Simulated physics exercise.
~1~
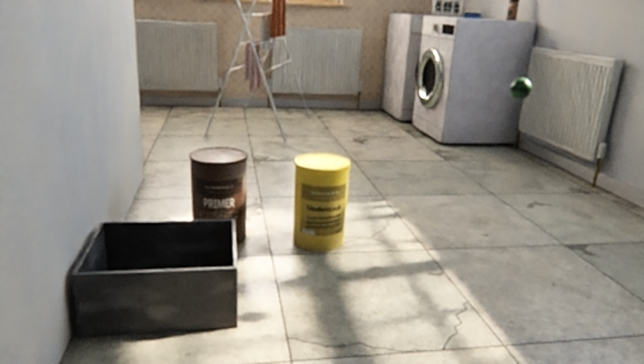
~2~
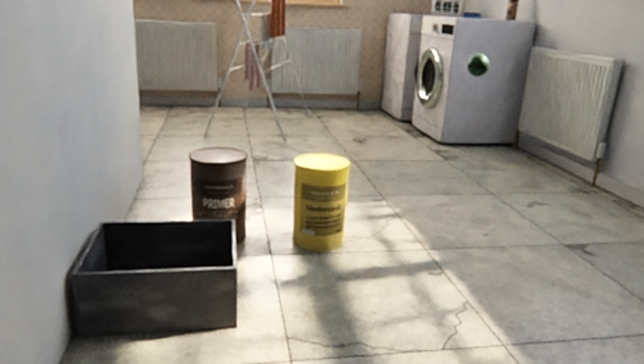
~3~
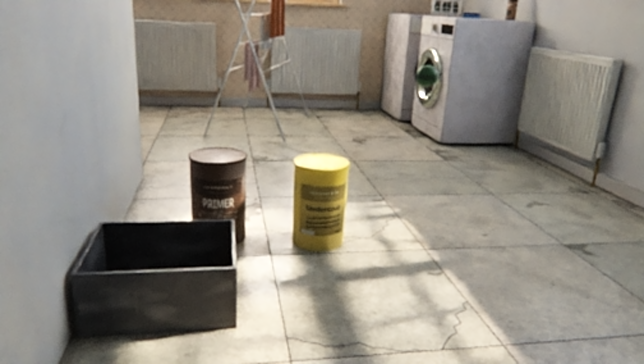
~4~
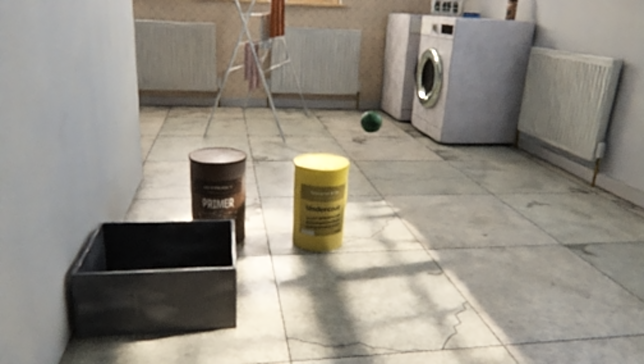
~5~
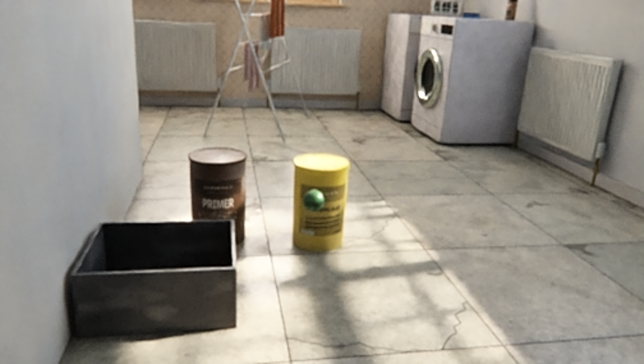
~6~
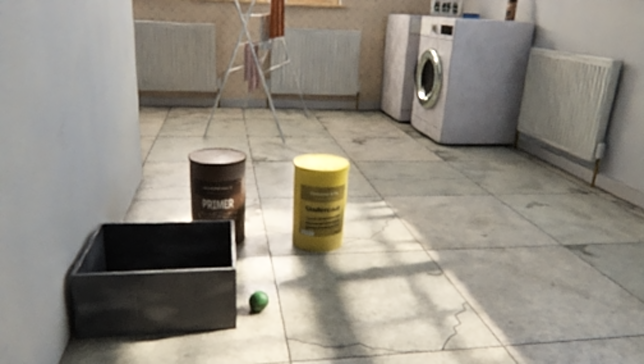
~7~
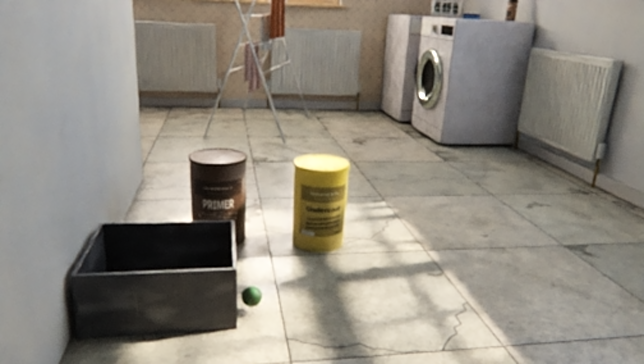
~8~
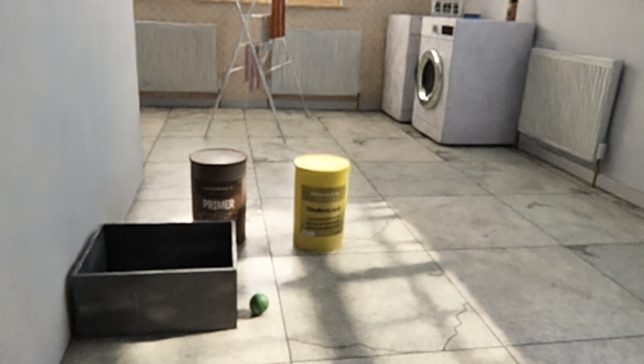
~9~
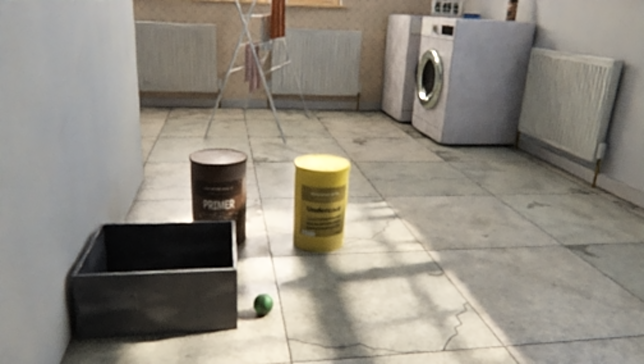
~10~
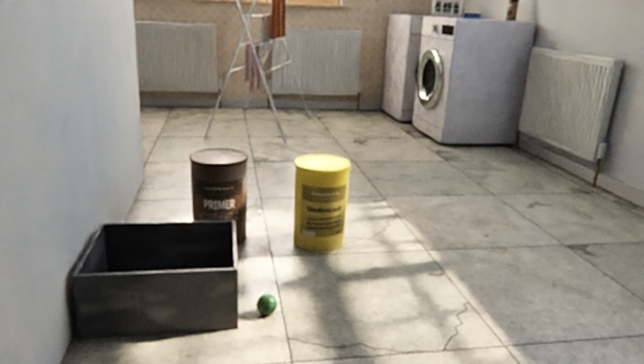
In a sunlit, tiled laundry room with a washing machine at the back, an open dark box sits beside the left wall, near a brown pail and a yellow pail. A green ball is in the air at the right, in front of a radiator. It flies left past the washing machine, then drops toward the foreground, crossing in front of the yellow pail. The ball comes down on the floor just right of the box and shifts slightly left toward its side. It then edges back right and settles outside the box, with both pails still standing.
